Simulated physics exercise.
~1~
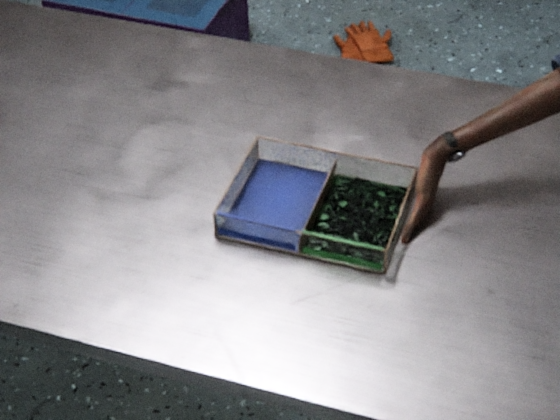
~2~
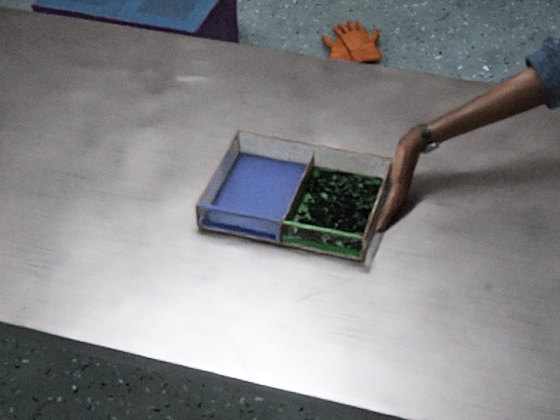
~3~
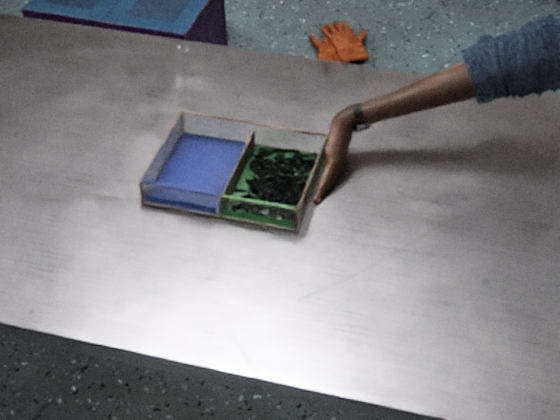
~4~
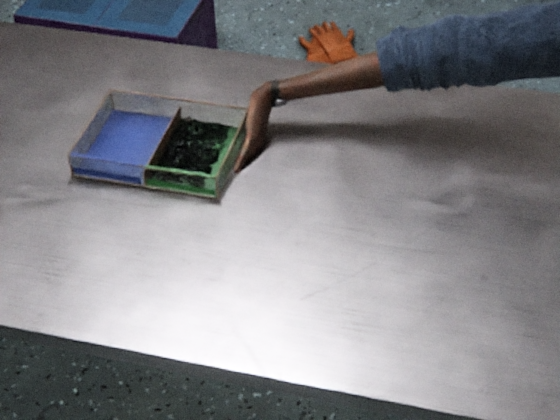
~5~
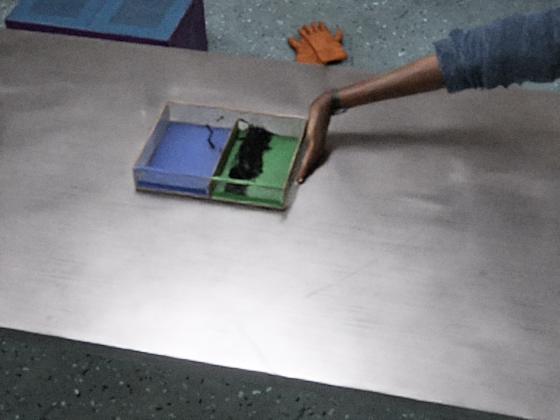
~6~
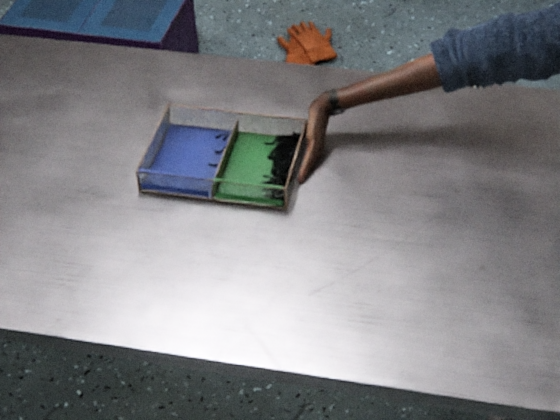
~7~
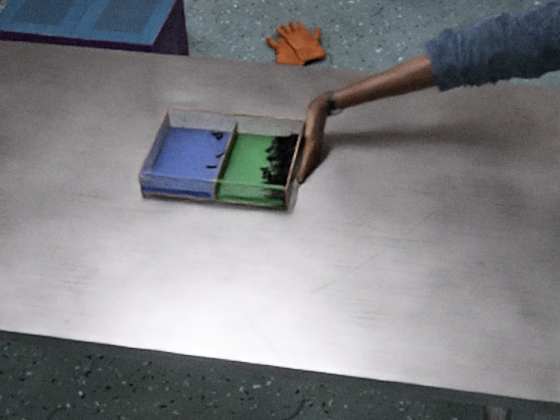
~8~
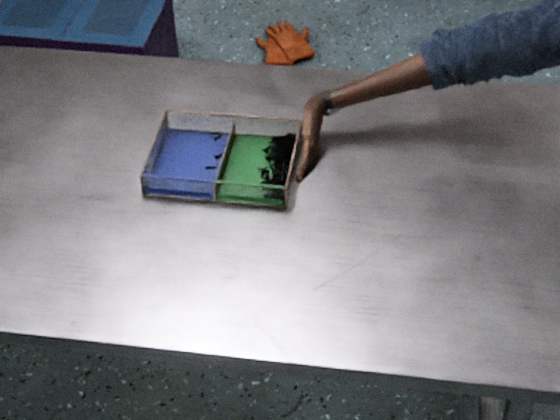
A hand slides the tray left, then right, and a few black pieces enter blue.
